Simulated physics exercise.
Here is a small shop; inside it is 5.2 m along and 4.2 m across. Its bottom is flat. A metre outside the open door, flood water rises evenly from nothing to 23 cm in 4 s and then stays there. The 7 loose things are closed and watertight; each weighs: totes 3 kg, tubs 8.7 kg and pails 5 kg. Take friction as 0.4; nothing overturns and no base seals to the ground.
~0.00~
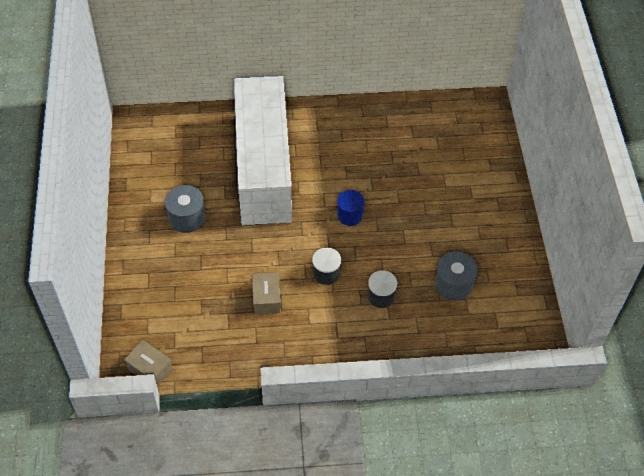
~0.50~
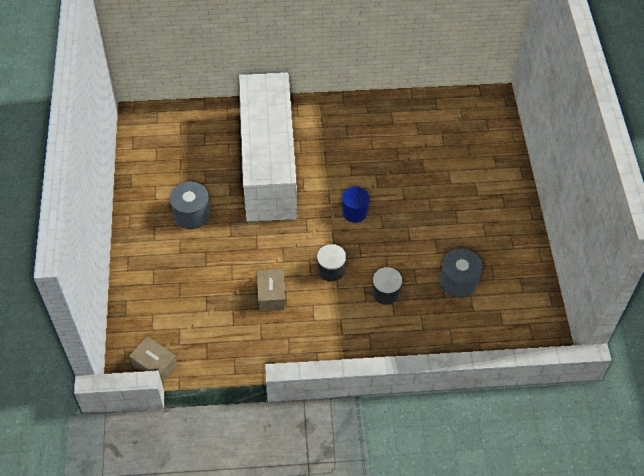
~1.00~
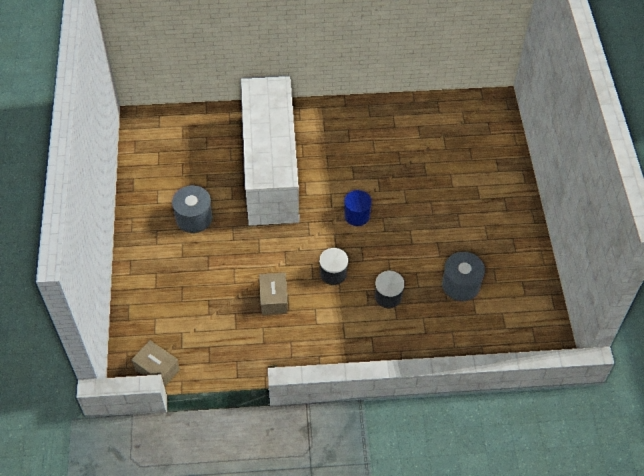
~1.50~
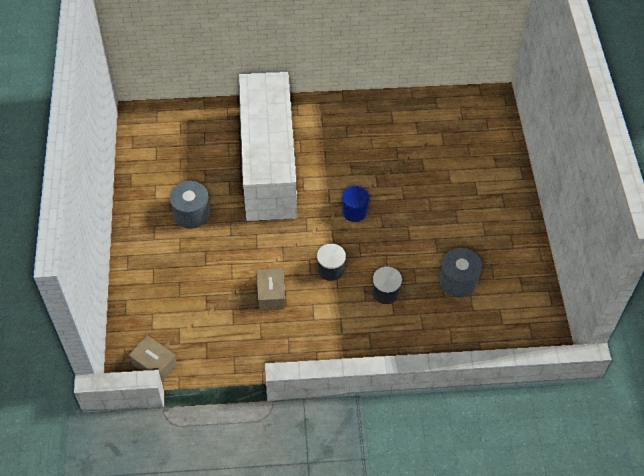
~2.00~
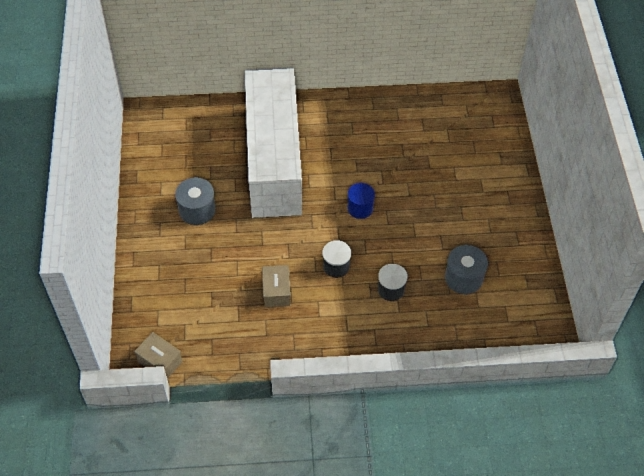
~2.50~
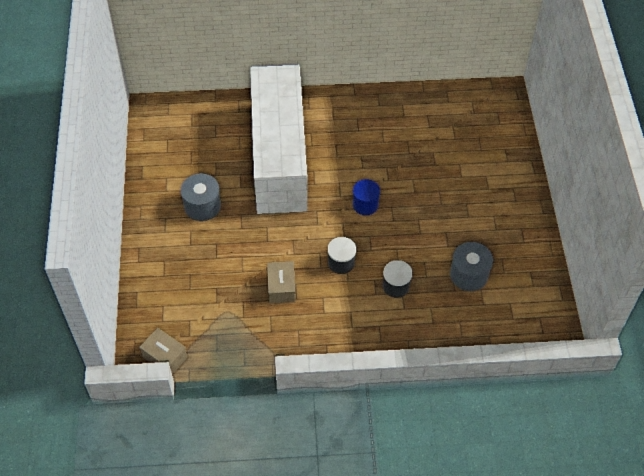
In a small roofless shop with a wooden floor, tubs, pails and boxes stay in place around a pale block while the view shifts slightly; water spreads across the paving outside, then a thin sheet enters through the doorway.
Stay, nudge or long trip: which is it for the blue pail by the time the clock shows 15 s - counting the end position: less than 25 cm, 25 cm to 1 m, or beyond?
The blue pail gets carried off.
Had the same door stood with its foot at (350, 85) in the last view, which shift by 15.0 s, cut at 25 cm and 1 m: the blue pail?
In that case the blue pail ends far away.
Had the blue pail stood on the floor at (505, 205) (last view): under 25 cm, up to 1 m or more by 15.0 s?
It ends far away.
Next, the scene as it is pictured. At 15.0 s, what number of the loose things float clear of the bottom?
At that moment 7.
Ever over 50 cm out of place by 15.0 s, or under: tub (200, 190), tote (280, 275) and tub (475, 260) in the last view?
In turn: More, over, past it.
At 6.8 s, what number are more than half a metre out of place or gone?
I count 2.
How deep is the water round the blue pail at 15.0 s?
About 12 cm.
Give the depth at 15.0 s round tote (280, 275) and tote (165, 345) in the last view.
About 7 and 11 cm.
After 3.5 s the blue pail is near (367, 190), 0.0 m from its start, aground; 0 afloat.
After 6.8 s the blue pail is near (394, 182), 0.4 m from its start, aground; 3 afloat.
After 11.0 s the blue pail is near (425, 167), 0.8 m from its start, aground; 2 afloat.
After 15.0 s the blue pail is near (490, 68), 2.5 m from its start, afloat; 7 afloat.
